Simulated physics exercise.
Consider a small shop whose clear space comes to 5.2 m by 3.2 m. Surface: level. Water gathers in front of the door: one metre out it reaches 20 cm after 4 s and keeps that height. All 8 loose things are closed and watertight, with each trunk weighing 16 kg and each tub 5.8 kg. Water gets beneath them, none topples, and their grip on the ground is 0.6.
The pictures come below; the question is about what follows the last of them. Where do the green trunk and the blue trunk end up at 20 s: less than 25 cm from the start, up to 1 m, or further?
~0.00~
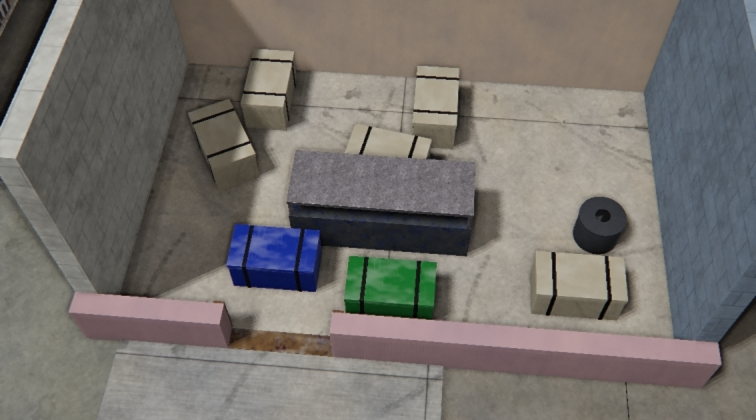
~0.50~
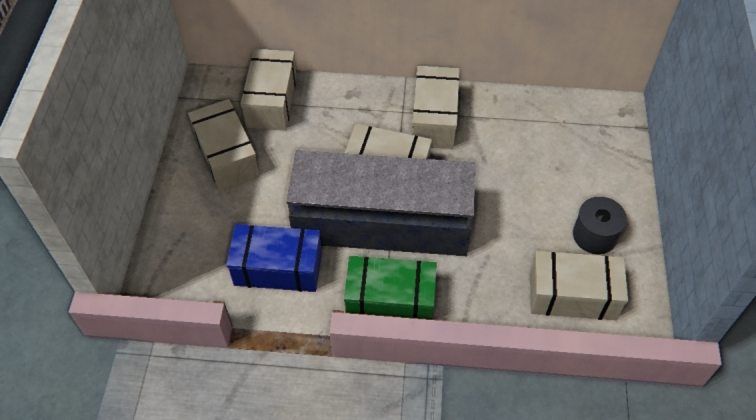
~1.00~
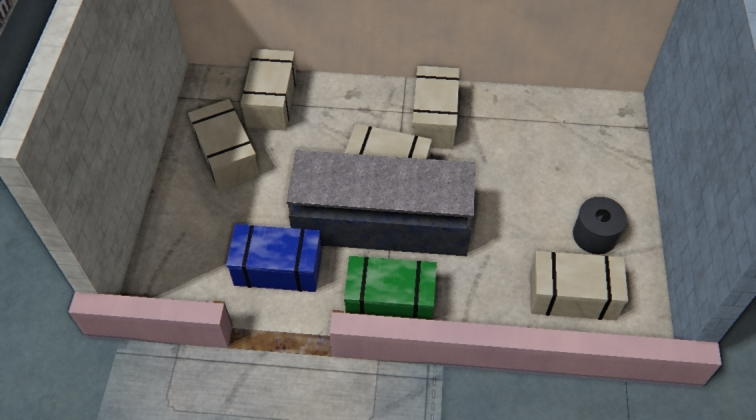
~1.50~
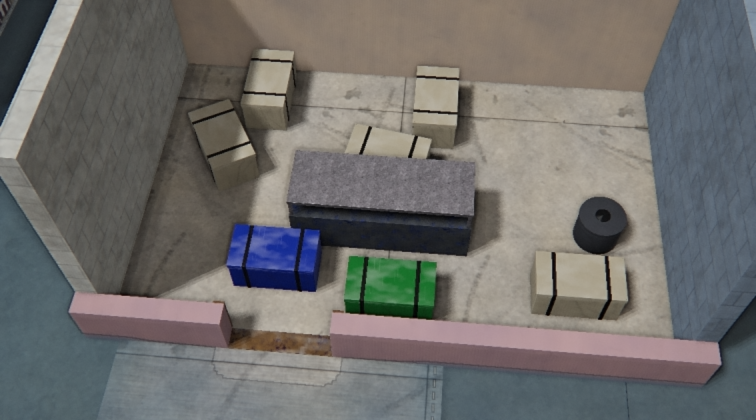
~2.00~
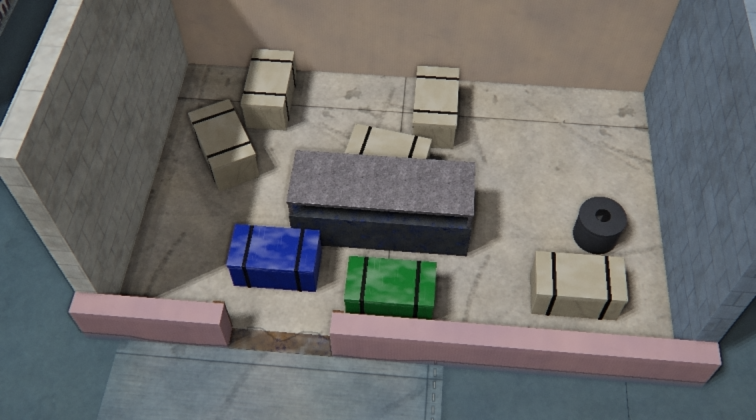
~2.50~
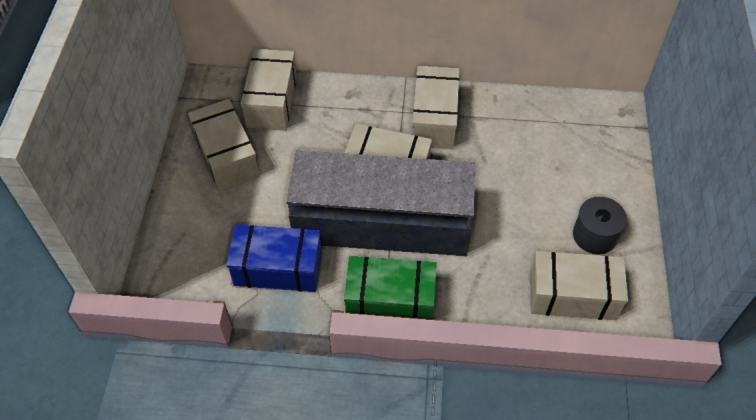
Green trunk: Up to 1 m; blue trunk: Further.
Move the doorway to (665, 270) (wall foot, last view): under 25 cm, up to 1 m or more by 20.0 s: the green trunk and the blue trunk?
Green trunk: Long trip; blue trunk: Long trip.
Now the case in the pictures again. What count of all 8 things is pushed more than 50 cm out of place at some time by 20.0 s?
Answer: 8.
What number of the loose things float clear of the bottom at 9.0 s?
At that instant the tally stands at 4.
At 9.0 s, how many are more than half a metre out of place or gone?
I count 4.
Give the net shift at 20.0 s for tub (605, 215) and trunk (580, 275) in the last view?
In that order: 100 cm, 200 cm.
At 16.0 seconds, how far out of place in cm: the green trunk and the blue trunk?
I'd guess about 20 cm and 250 cm by that point.
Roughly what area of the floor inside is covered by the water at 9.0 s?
At that time the wet patch spans about 14 m2.
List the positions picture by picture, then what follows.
The green trunk at (391, 280) rests on the ground; the blue trunk at (274, 248), on the bottom; 0.0 m2 under water; 0 of 8 have shifted, in the first frame.
The green trunk at (391, 280), on the bottom; the blue trunk at (274, 248) rests on the ground; water covers 0.0 m2; 0 of 8 have shifted, in the second frame.
The green trunk at (391, 280), on the bottom; the blue trunk at (274, 248) rests on the ground; 0.0 m2 under water; 0 of 8 have shifted, in the third frame.
The green trunk at (391, 280) rests on the ground; the blue trunk at (274, 248), on the bottom; 0.0 m2 under water; 0 of 8 have shifted, in the fourth frame.
The green trunk at (391, 280), on the bottom; the blue trunk at (274, 248) rests on the ground; water covers 0.0 m2; 0 of 8 have shifted, in the fifth frame.
The green trunk at (391, 280) rests on the ground; the blue trunk at (274, 248), on the bottom; 0.3 m2 under water; 0 of 8 have shifted, in the sixth frame.
After 4.0 s the green trunk is near (391, 280), 0.0 m from its start, aground; the blue trunk is near (272, 237), 0.1 m from its start, aground; 0 afloat.
After 9.0 s the green trunk is near (395, 296), 0.2 m from its start, afloat; the blue trunk is near (203, 95), 2.0 m from its start, afloat; 4 afloat.
After 16.0 s the green trunk is near (408, 273), 0.2 m from its start, afloat; the blue trunk is near (444, 99), 2.4 m from its start, afloat; 8 afloat.
After 20.0 s the green trunk is near (463, 283), 0.6 m from its start, afloat; the blue trunk is near (453, 107), 2.4 m from its start, afloat; 8 afloat.
